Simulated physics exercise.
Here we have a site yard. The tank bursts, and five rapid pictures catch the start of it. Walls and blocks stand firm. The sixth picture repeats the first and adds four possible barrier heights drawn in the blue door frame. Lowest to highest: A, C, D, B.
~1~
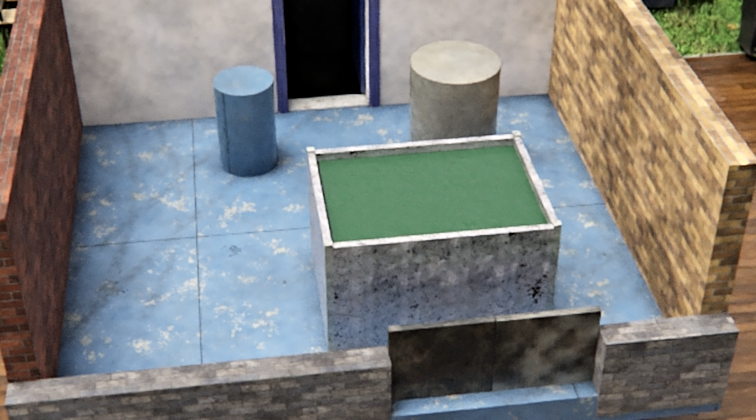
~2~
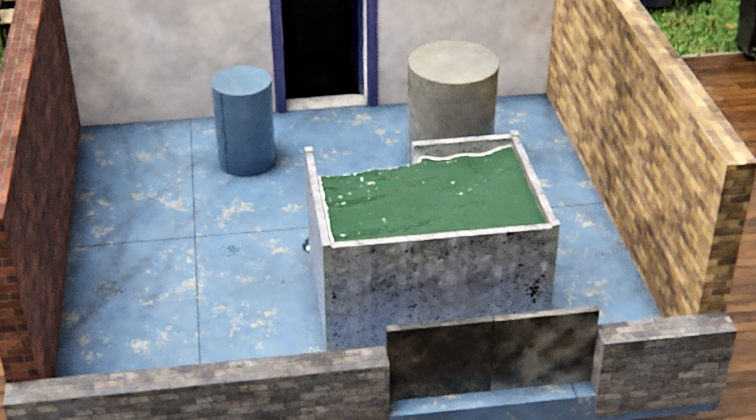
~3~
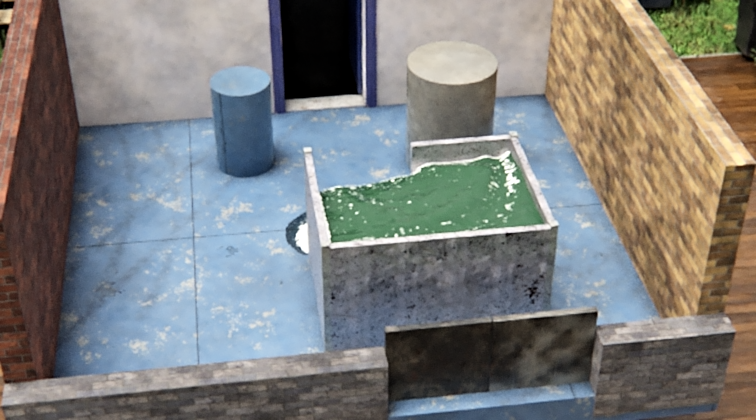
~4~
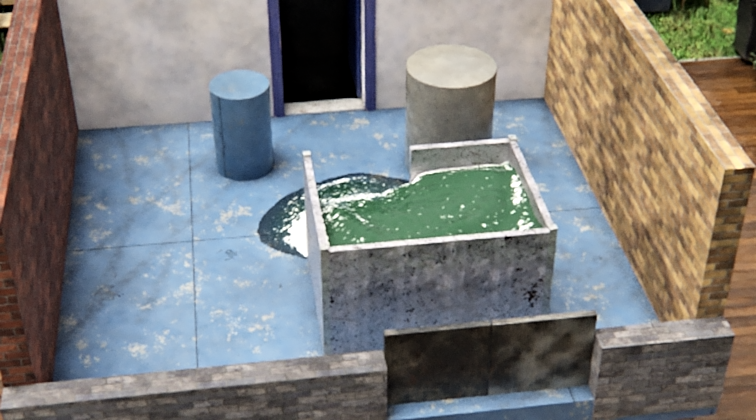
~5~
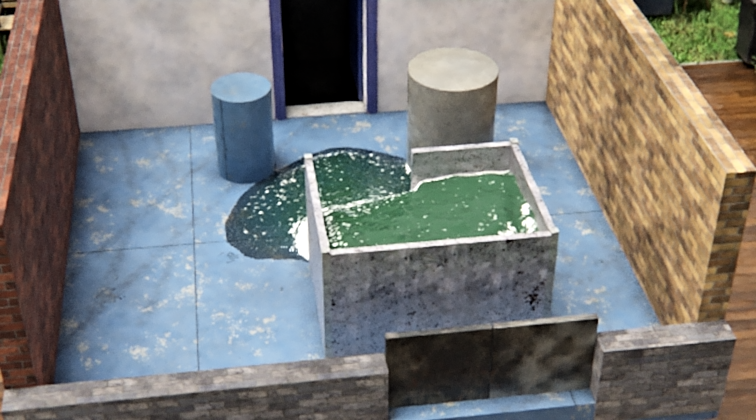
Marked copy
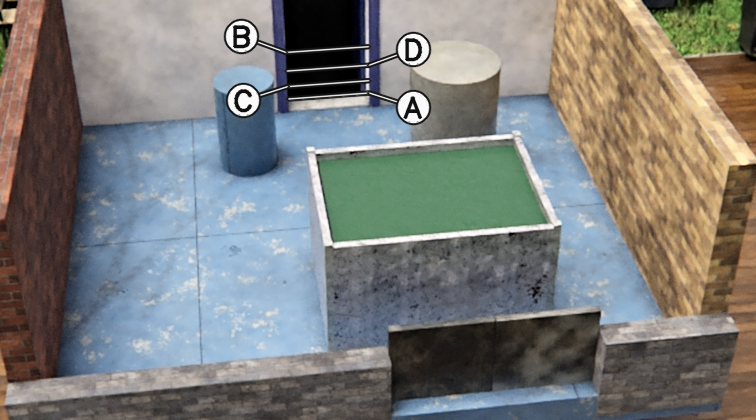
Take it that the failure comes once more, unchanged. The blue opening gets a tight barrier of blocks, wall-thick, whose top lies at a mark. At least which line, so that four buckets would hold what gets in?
Line D.
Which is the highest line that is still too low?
C it is.
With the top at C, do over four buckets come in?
Yes, that goes wrong.
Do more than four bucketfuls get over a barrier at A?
Yes, that goes wrong.
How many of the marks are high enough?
Two.
On the marked copy, A at (328, 95); B at (327, 49); C at (328, 83); D at (328, 68); from the bottom up A, C, D, B.
With A, dozens of bucketfuls pour in.
With B, nothing gets over.
With C, about 11 bucketfuls get in.
With D, a splash gets over, under a bucket.
